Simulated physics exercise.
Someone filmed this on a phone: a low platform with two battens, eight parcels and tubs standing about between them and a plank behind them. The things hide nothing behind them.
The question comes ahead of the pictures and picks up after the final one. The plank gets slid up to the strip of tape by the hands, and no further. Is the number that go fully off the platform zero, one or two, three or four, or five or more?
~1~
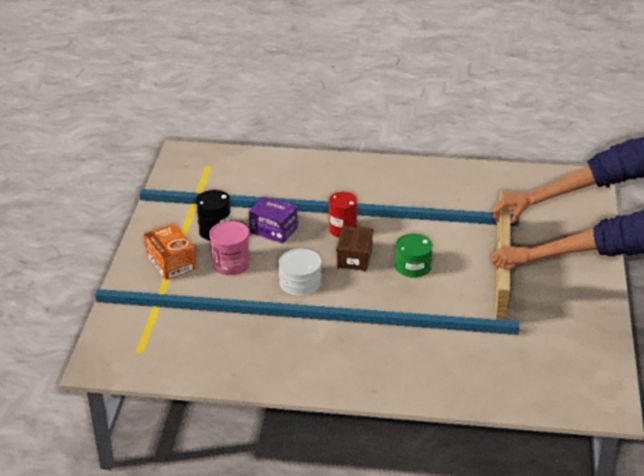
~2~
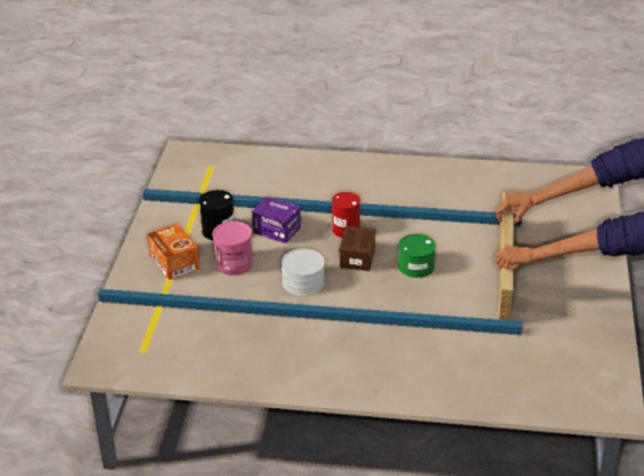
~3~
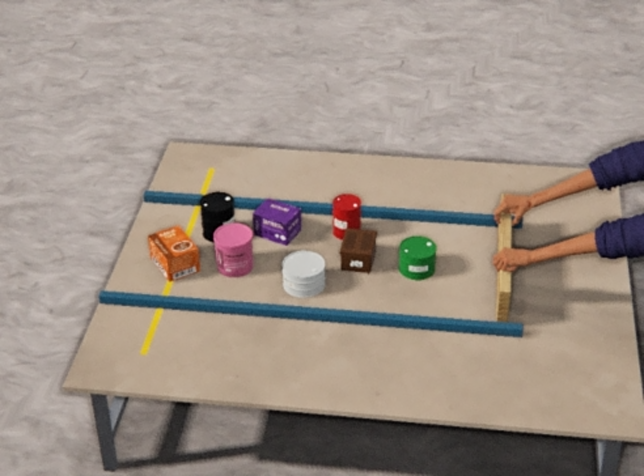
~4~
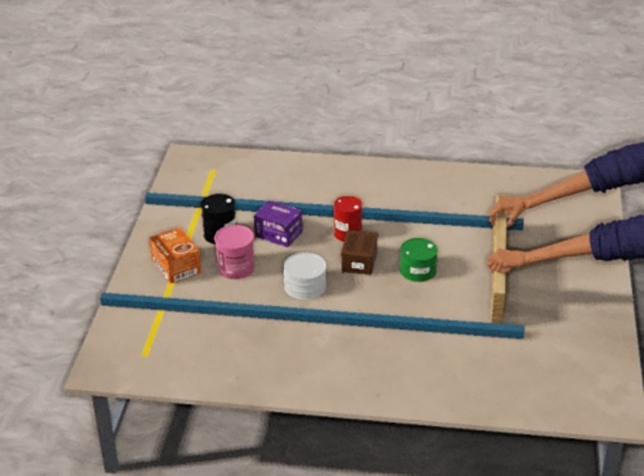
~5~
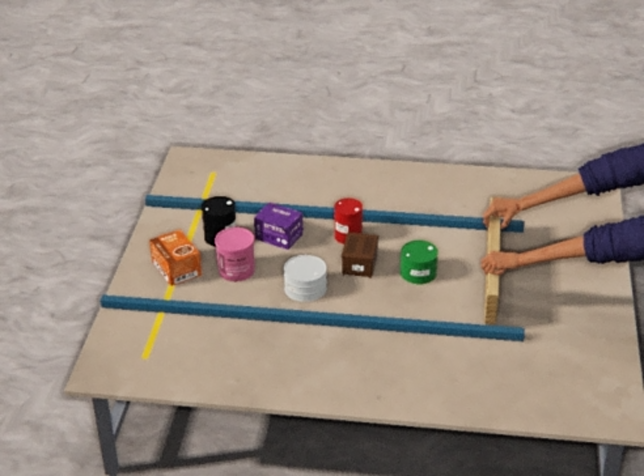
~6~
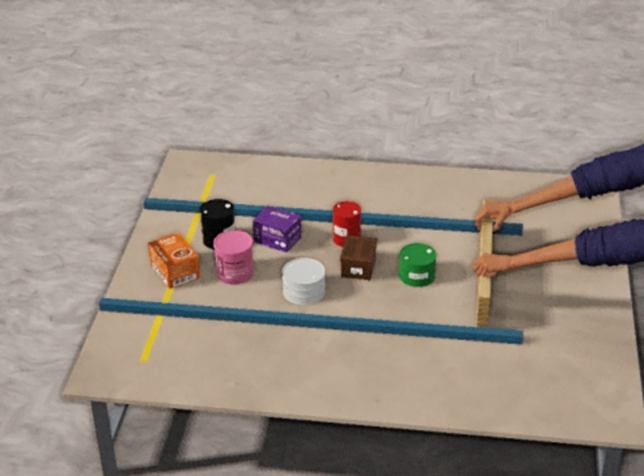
It is one or two.
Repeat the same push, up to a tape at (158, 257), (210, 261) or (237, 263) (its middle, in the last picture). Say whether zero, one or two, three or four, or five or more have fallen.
In order: Three or four, then not one, then not one.
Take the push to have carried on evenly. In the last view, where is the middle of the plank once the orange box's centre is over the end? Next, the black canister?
I reckon its middle sits around (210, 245) and then around (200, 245).
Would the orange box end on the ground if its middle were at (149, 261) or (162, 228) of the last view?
Lab note: Orange box, try one goes down; try two goes down.
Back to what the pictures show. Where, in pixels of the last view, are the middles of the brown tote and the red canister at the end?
In the last picture the brown tote sits around (149, 236) and the red canister around (178, 213).
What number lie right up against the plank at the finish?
All in all, 3.
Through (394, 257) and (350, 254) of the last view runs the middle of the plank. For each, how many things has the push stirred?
The first count is 2, and then it's 3.
Early on, none off yet; orange box at rest near (174, 260); black canister at rest near (218, 224); pink pail at rest near (234, 258).
A while later, none off yet; orange box travelled about its own width near (141, 259); black canister travelled about its own width near (167, 220); pink pail travelled about its own width near (176, 258).
Finally, the number that fall off is one or two; lost, black canister and orange box.
